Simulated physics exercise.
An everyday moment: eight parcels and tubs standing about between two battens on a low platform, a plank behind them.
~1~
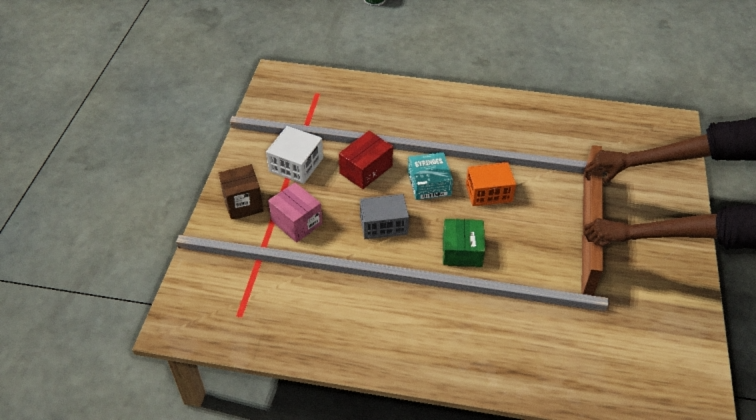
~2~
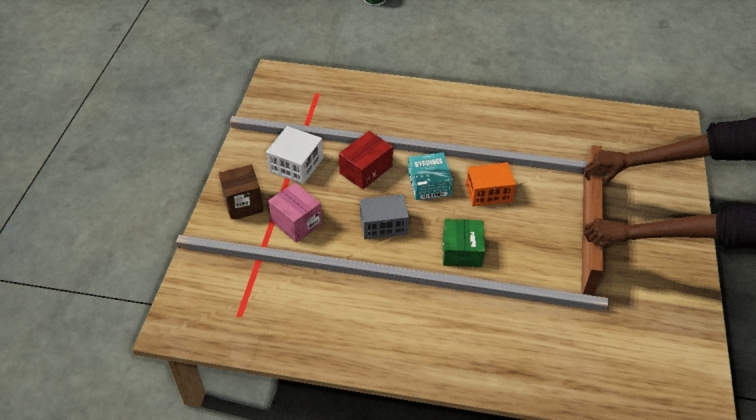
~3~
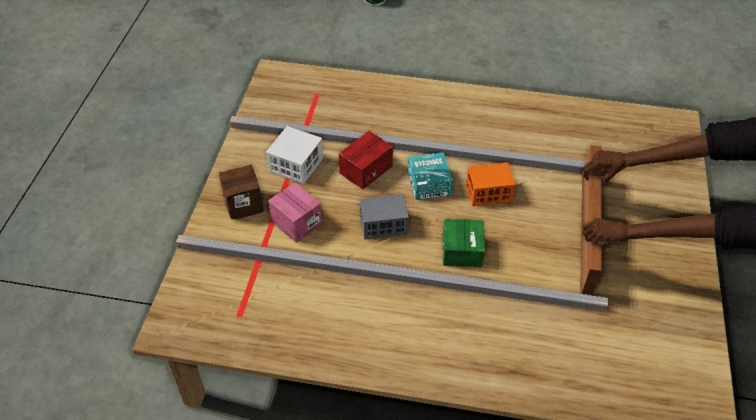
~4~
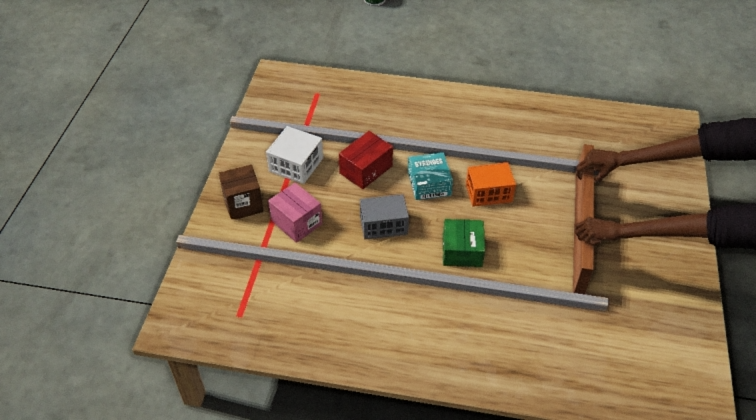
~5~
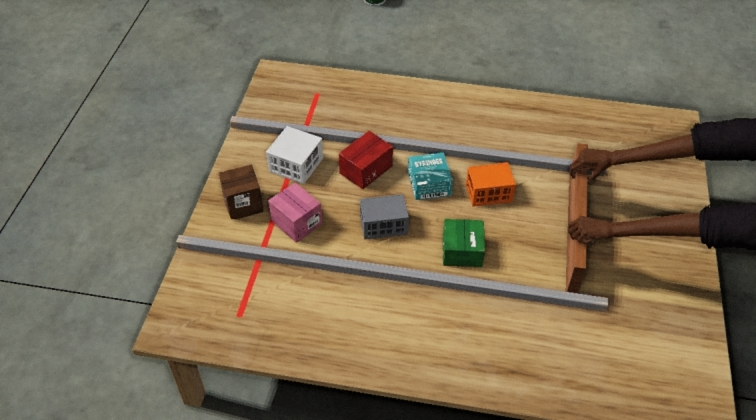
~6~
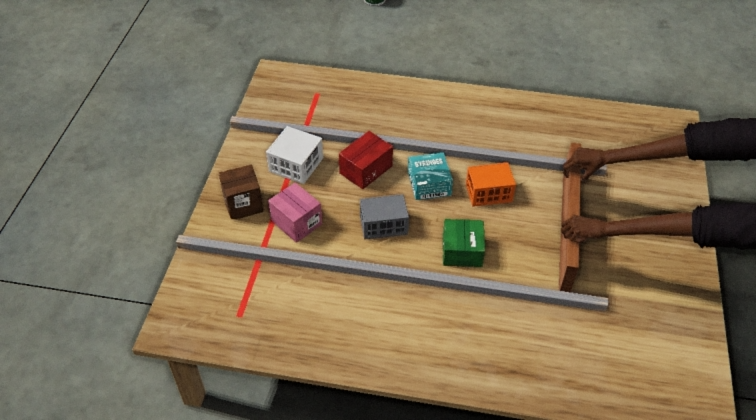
Two hands slid a wooden plank a short way left between two grey rails on a wooden table, while the eight colourful boxes and crates in front of it stayed still around a red line.
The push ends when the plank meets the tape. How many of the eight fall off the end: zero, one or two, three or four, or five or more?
Outcome: The number that fall off is three or four.
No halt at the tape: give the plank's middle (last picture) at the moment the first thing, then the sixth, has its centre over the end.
First at (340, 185), next at (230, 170).
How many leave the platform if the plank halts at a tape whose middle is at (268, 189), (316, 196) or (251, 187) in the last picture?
The counts: 3, 1 and 5.
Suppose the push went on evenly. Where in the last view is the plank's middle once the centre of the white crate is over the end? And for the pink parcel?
At (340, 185) for the white crate; at (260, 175) for the pink parcel.
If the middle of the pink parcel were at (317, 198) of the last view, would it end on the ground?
It falls.
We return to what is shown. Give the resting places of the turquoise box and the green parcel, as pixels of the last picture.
First (238, 146), then (253, 212).
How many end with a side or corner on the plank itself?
2 of them.
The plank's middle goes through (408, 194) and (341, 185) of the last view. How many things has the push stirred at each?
First 6, then 8.
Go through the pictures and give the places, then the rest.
Brown parcel (241, 192); white crate (295, 155); pink parcel (296, 212); plank (592, 219); tape (283, 192), in the first picture.
White crate (295, 155); green parcel (463, 243), in the second picture.
Pink parcel (296, 212); plank (591, 219), in the third picture.
Brown parcel (241, 192); grey crate (384, 217), in the fourth picture.
White crate (295, 155); red box (366, 160), in the fifth picture.
Brown parcel (241, 192); white crate (295, 155); pink parcel (296, 212); plank (570, 216); tape (283, 192), in the sixth picture.
Early on, none off yet; brown parcel at rest near (241, 192); white crate at rest near (295, 155); pink parcel at rest near (296, 212).
Finally, the number that fall off is three or four; lost, red box, white crate and brown parcel.
